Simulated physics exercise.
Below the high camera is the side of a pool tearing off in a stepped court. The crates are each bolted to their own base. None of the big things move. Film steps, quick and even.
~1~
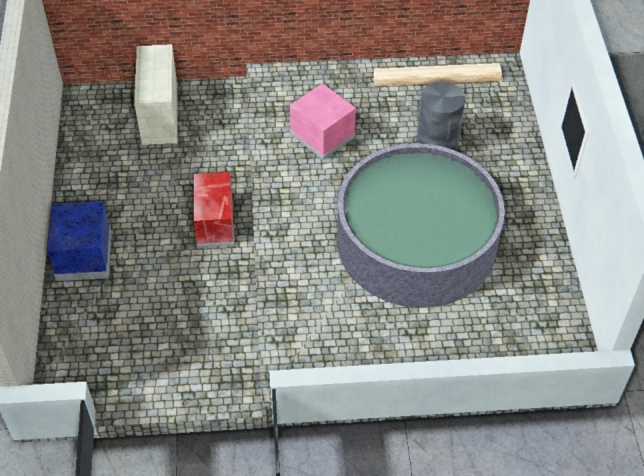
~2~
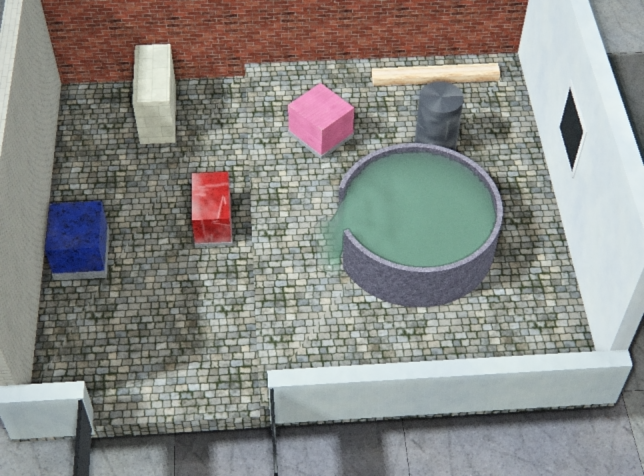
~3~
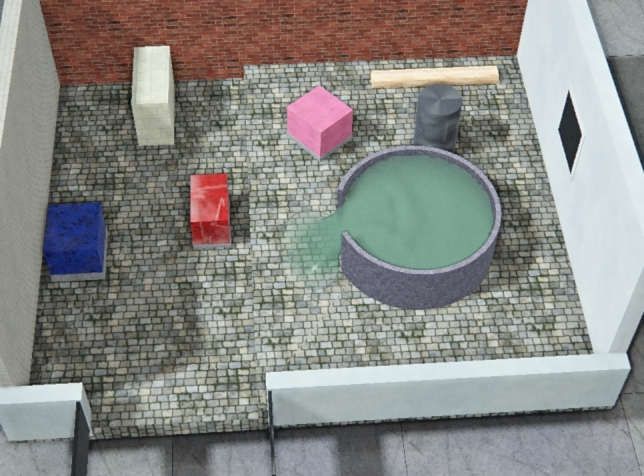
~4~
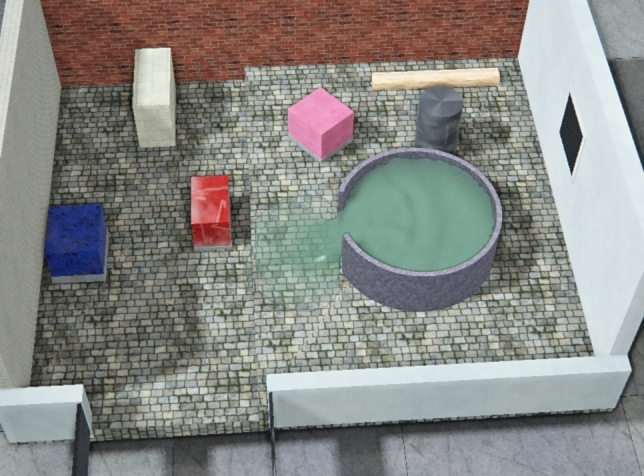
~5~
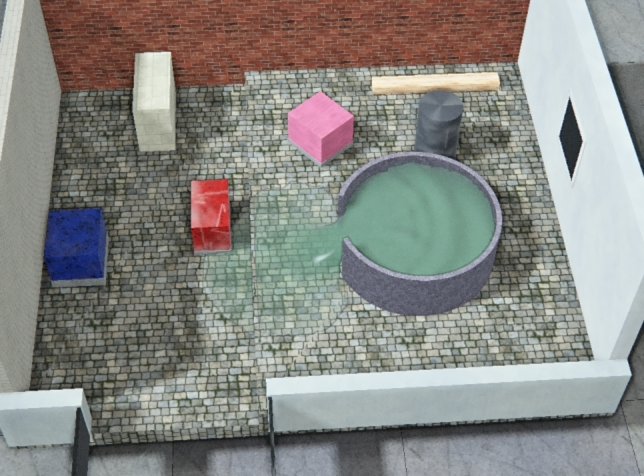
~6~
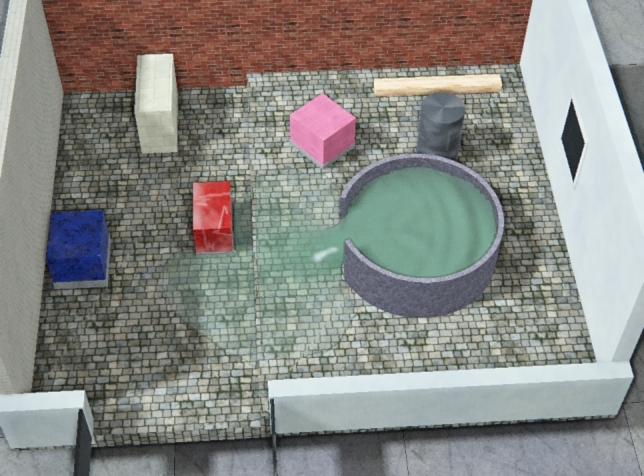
The clip opens on still green water in a round grey tank, standing in a walled, paved court with coloured blocks. A gap appears in the tank's left side and water pours out through it, then fans leftward across the paving, thinning as it spreads past the front of the red block.
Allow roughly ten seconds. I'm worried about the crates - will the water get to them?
As I see it, the blue crate is flooded. The red crate is flooded. The pink crate is not flooded.
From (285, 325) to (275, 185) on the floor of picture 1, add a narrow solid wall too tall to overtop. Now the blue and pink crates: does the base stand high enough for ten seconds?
Blue is spared; pink is wetted.
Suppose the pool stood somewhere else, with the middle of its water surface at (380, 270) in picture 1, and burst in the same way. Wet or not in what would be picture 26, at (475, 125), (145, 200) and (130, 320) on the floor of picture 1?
Results in order - left untouched, swamped, swamped.
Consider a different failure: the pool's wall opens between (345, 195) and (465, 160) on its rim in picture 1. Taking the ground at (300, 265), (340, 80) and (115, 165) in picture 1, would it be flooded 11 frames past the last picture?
Untouched, soaked, soaked.
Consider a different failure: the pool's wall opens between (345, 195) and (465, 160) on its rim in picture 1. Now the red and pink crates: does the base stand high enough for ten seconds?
My reading: Red gets drenched, pink gets drenched.
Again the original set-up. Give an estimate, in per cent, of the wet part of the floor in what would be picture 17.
By my count, 40 percent.
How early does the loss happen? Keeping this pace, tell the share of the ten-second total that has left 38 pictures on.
It comes to around 55 per cent.
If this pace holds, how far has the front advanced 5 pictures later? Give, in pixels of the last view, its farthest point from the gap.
Roughly at (38, 340).
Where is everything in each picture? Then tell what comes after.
The first picture shows still water in the round tank at (421, 208).
In the second picture, the front is at (339, 273), out from the gap at (341, 233).
In the third picture, the front is at (295, 277), out from the gap at (339, 237).
In the fourth picture, water pours out at (340, 240) and has run to (249, 278).
In the fifth picture, the front is at (211, 288), out from the gap at (340, 244).
In the sixth picture, water pours out at (342, 245) and has run to (171, 288).
A moment on, water covers 30 % of the floor; the blue crate water round its plinth, the red crate water round its plinth, the pink crate water round its plinth.
Next, water covers 40 % of the floor; the blue crate water round its plinth, the red crate water round its plinth, the pink crate water round its plinth.
Then, water covers 50 % of the floor; the blue crate water round its plinth, the red crate water round its plinth, the pink crate water round its plinth.
Later, water covers 50 % of the floor; the blue crate water round its plinth, the red crate water round its plinth, the pink crate water round its plinth.
In the end, water covers 50 % of the floor; the blue crate was topped, the red crate was topped, the pink crate stayed above the water.
